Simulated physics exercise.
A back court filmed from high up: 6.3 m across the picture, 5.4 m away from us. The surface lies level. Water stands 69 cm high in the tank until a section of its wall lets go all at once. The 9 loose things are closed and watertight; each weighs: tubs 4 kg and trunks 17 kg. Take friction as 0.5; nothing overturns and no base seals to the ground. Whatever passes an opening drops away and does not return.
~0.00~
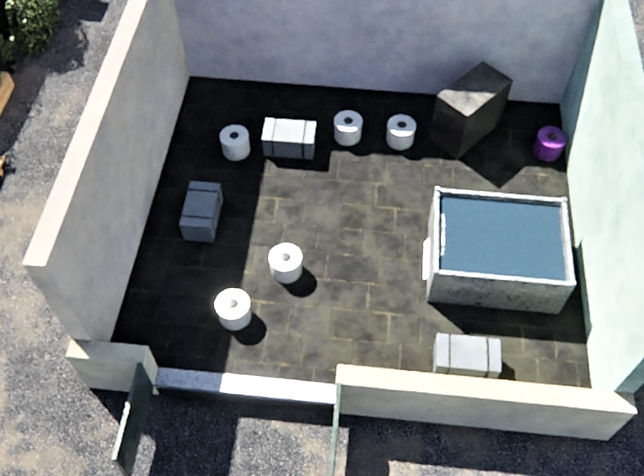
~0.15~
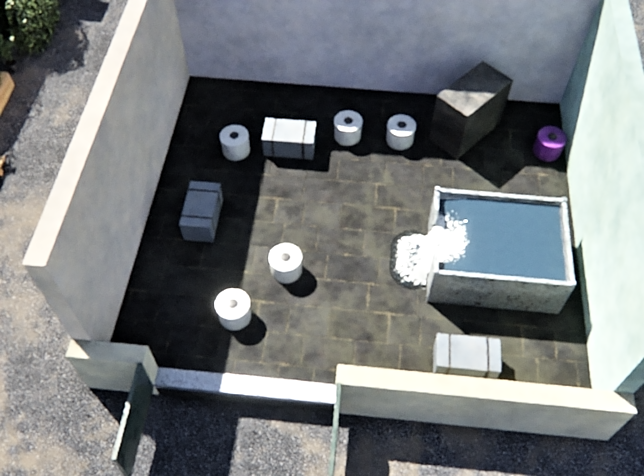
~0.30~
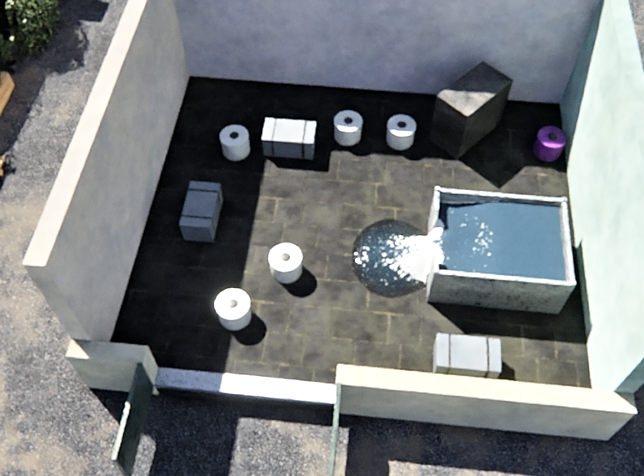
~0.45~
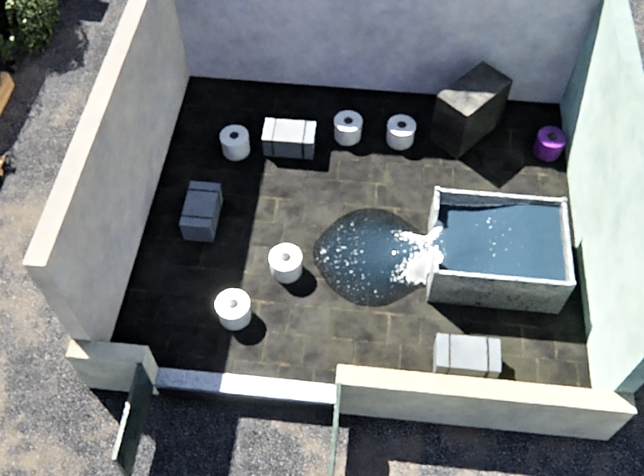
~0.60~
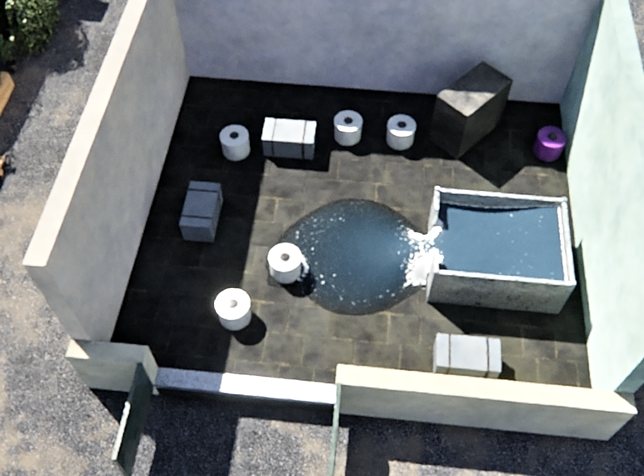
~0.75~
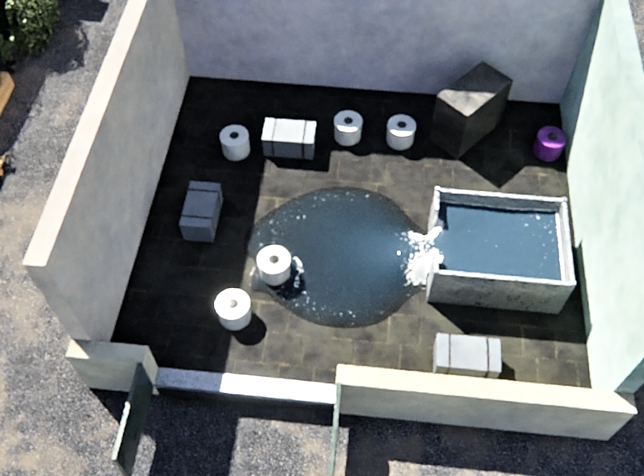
We see a walled court from above, with tubs and trunks on its paved floor, as water pours from the left side of a raised tank, spreads leftward in a widening pool, and shifts one white tub slightly left.
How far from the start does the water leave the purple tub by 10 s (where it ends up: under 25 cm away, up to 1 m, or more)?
The purple tub barely shifts.
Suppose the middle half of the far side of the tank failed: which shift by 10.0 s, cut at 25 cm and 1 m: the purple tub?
Then the purple tub is nudged along.
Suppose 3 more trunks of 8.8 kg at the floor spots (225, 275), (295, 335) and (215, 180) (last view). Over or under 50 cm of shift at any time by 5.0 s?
In turn: More, more, over.
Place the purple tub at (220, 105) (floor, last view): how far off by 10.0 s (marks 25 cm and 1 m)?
It gets carried off.
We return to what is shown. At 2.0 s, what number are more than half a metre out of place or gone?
3 of them.
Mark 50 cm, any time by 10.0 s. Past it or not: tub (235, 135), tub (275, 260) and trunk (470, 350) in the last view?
In turn: Over, more, short of it.
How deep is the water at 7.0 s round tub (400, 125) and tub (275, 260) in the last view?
About 2 and 5 cm.
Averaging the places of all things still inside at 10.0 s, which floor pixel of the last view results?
At about (411, 182).
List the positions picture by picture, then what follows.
In the first picture, the purple tub at (552, 137) rests on the ground; 2.2 m2 under water; 0 of 9 have shifted.
In the second picture, the purple tub at (552, 137) rests on the ground; water covers 2.6 m2; 0 of 9 have shifted.
In the third picture, the purple tub at (552, 137) rests on the ground; water covers 3.3 m2; 0 of 9 have shifted.
In the fourth picture, the purple tub at (552, 137) rests on the ground; water covers 4.2 m2; 0 of 9 have shifted.
In the fifth picture, the purple tub at (552, 137), on the bottom; water covers 5.3 m2; 0 of 9 have shifted.
In the sixth picture, the purple tub at (552, 137), on the bottom; water covers 6.7 m2; 1 of 9 have shifted.
After 2.0 s the purple tub is near (552, 137), 0.0 m from its start, aground; 0 of 9 are out; 2 afloat.
After 4.5 s the purple tub is near (552, 137), 0.0 m from its start, aground; 1 of 9 are out; 4 afloat.
After 7.0 s the purple tub is near (552, 137), 0.0 m from its start, aground; 1 of 9 are out; 3 afloat.
After 10.0 s the purple tub is near (552, 137), 0.0 m from its start, aground; 2 of 9 are out; 4 afloat.
